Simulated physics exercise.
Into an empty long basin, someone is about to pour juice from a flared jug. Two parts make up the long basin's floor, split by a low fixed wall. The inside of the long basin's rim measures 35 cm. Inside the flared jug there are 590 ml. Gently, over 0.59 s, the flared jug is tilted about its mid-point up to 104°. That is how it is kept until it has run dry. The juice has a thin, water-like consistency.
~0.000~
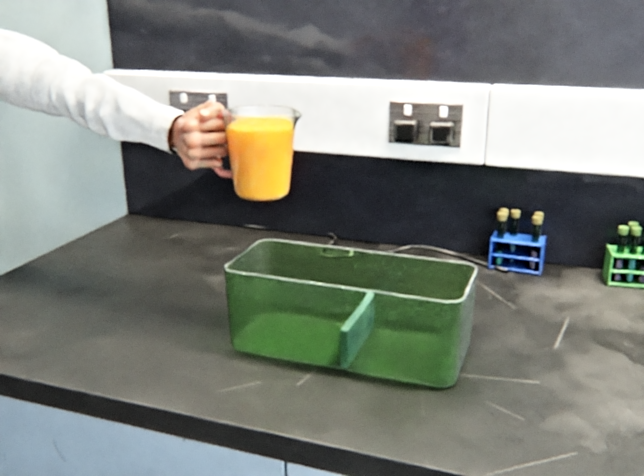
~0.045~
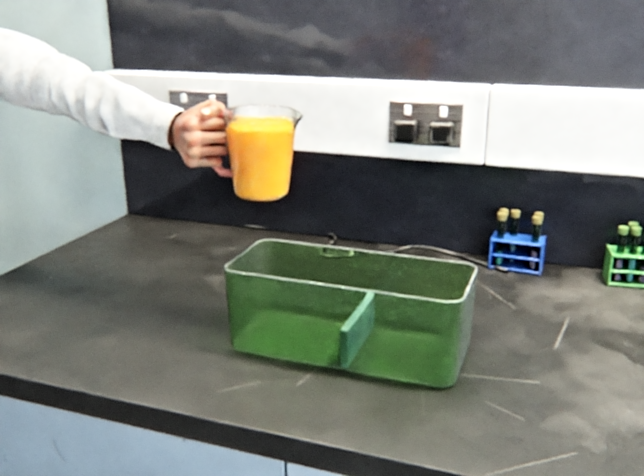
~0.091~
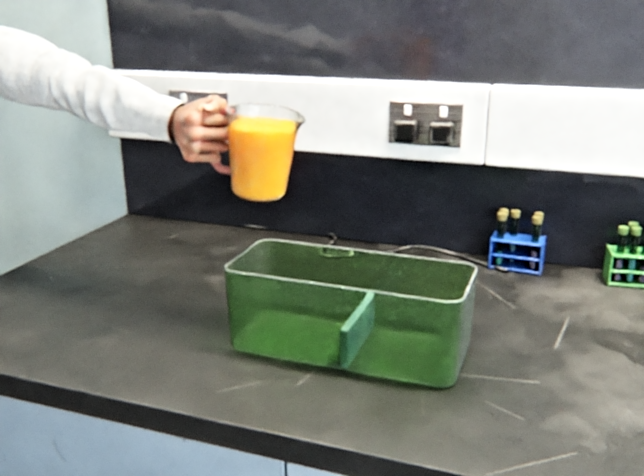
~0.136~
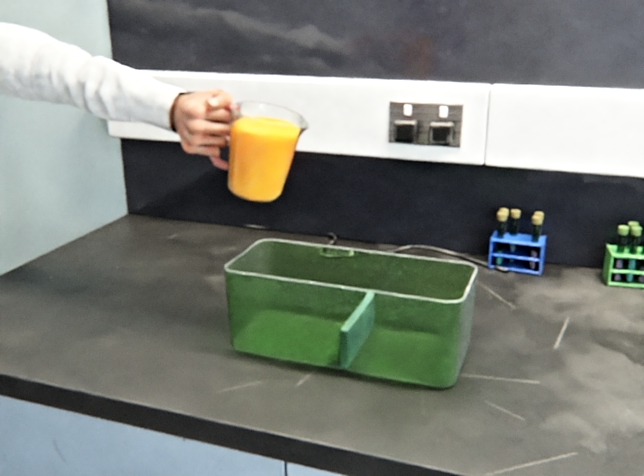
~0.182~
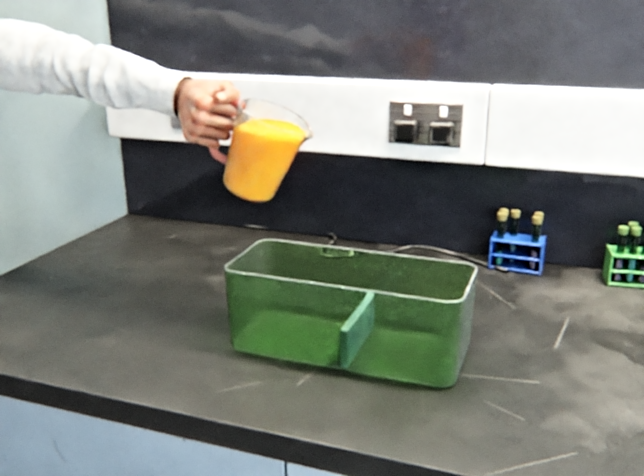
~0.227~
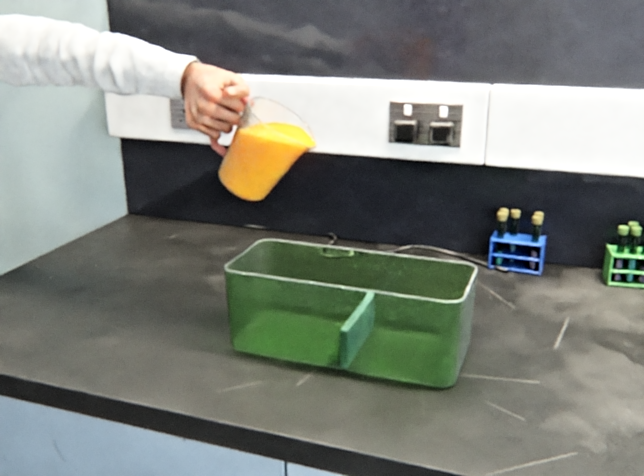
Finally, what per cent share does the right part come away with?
Roughly 26 per cent.
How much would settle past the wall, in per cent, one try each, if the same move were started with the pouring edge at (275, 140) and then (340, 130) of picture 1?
It comes to 5 per cent, and then 95 per cent.
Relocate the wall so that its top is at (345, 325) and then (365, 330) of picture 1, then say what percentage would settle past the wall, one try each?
85 then 25 %.
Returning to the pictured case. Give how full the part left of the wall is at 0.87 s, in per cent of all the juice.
I'd put it near 68 percent.
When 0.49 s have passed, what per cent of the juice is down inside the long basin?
Estimate - around 16 in a hundred parts.
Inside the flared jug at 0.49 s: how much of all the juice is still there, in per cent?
Still held: Roughly 54 % of the total.
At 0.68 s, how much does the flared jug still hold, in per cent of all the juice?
Close to 12 percent of the whole amount.
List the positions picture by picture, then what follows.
It leans 0°; its right rim is at (301, 115); the juice meets the walls at (232, 122) and (293, 126); the long basin's rim runs from (243, 254) to (470, 284); the wall's top is at (358, 312), in the first frame.
It leans 2°; its right rim is at (302, 116); the juice meets the walls at (233, 121) and (294, 127), in the second frame.
It leans 6°; its right rim is at (305, 120); the juice meets the walls at (235, 120) and (296, 129), in the third frame.
It leans 13°; its right rim is at (309, 127); the juice meets the walls at (238, 119) and (299, 130), in the fourth frame.
It leans 23°; its right rim is at (313, 136); the juice meets the walls at (240, 128) and (305, 133), in the fifth frame.
It leans 34°; its right rim is at (316, 147); the juice meets the walls at (238, 137) and (310, 138), in the sixth frame.
After 0.49 s the tilt is 96° and 54 per cent is still to pour, 6 is left of the wall and 9 right of it.
After 0.68 s the tilt is 104° and 13 per cent is still to pour, 48 is left of the wall and 21 right of it.
After 0.87 s the tilt is 104° and 1 per cent is still to pour, 68 is left of the wall and 26 right of it.
After 1.09 s the tilt is 104° and 0 per cent is still to pour, 72 is left of the wall and 26 right of it.
In the end 72 per cent lies left of the wall, 26 right of it and 2 outside.
